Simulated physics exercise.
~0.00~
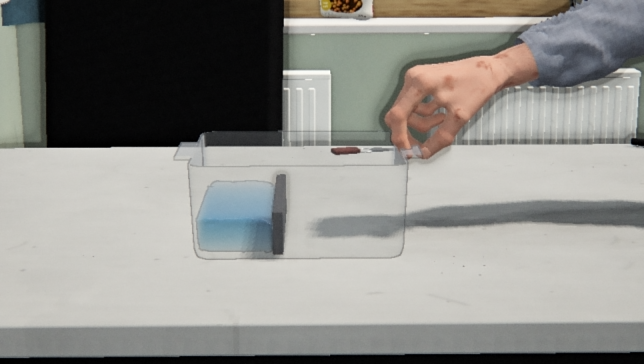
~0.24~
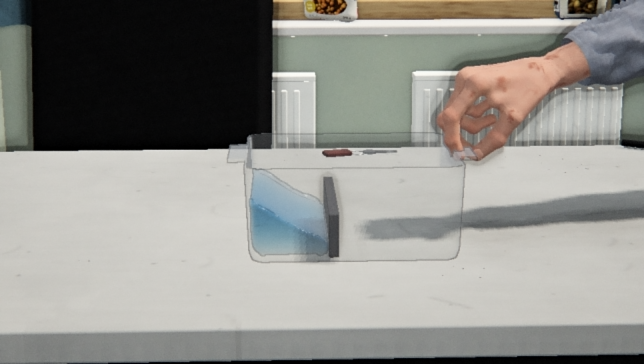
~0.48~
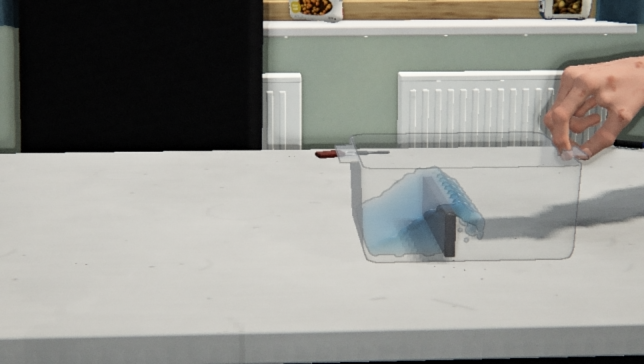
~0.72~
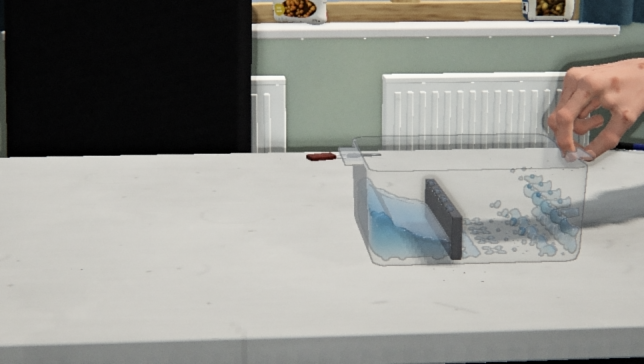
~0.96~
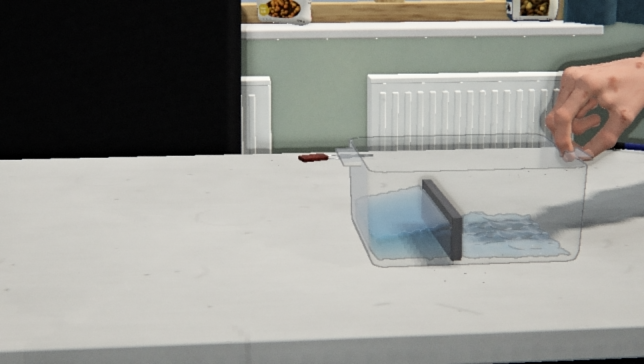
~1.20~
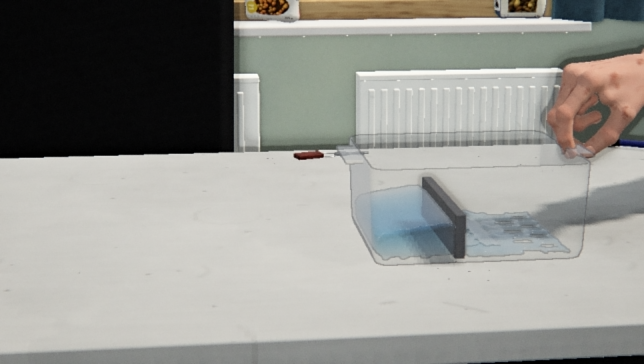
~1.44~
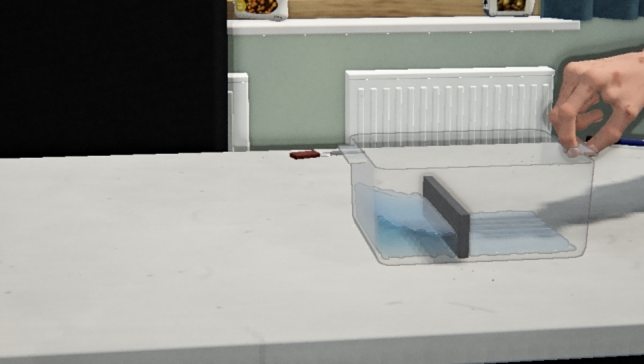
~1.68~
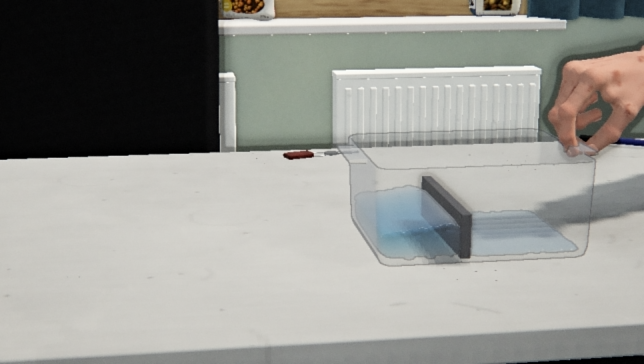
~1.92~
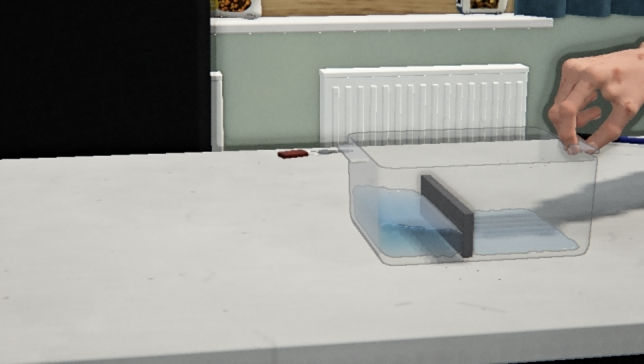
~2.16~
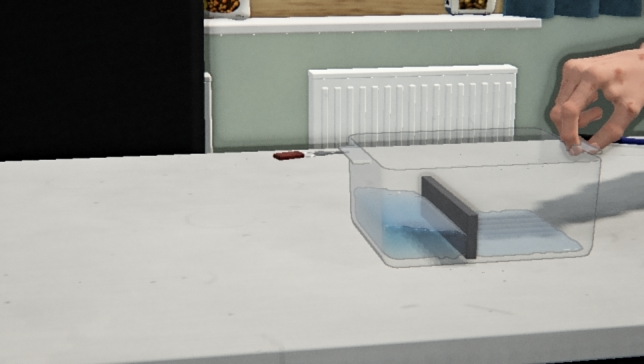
On a pale table top, a hand pulled a clear food box to the right, and the blue water left of its dark divider surged, some splashing over to the dry side, before the box stopped and the water settled shallowly on both sides.
